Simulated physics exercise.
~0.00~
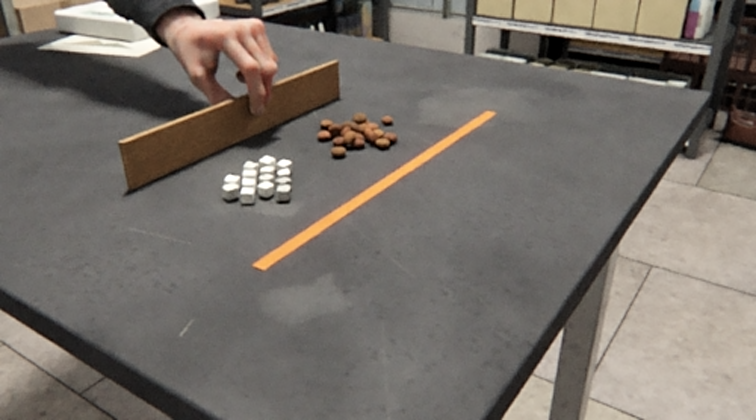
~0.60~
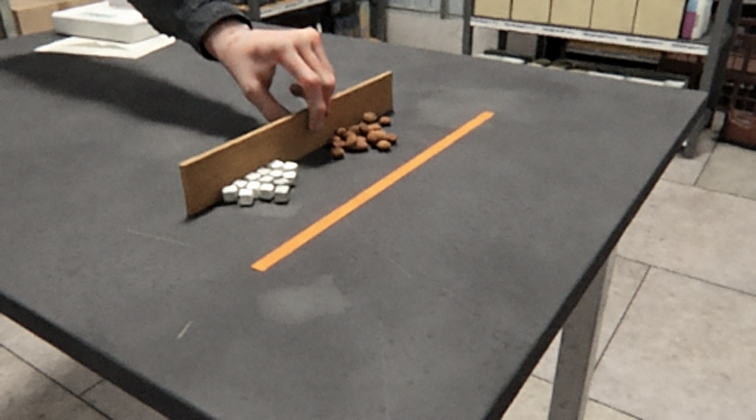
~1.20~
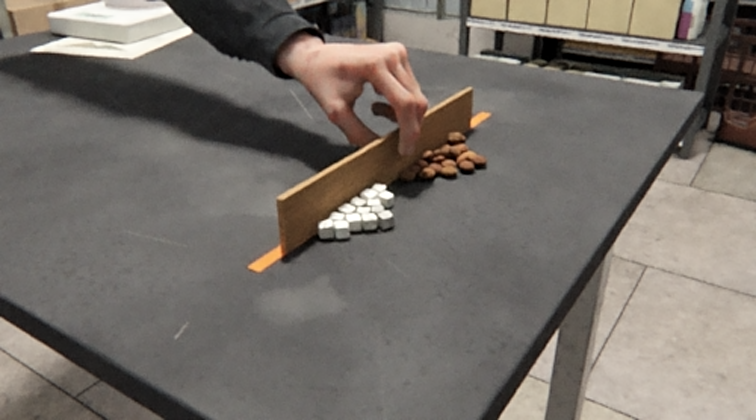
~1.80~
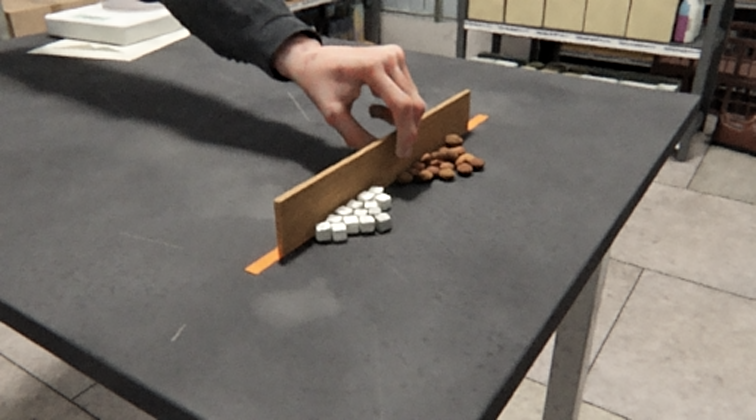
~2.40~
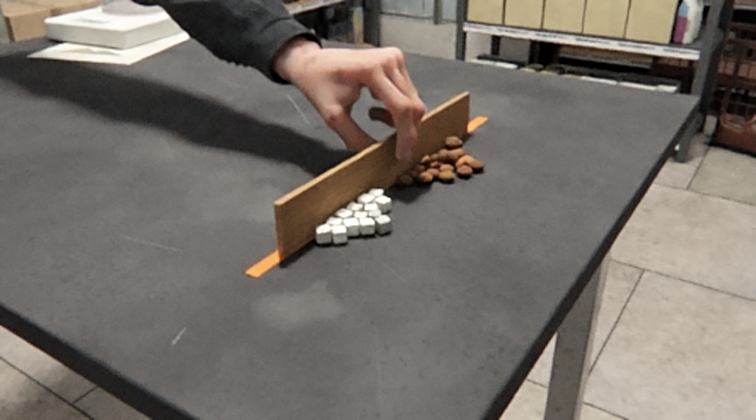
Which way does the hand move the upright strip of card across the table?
The hand moves the card to the right, toward the orange tape.
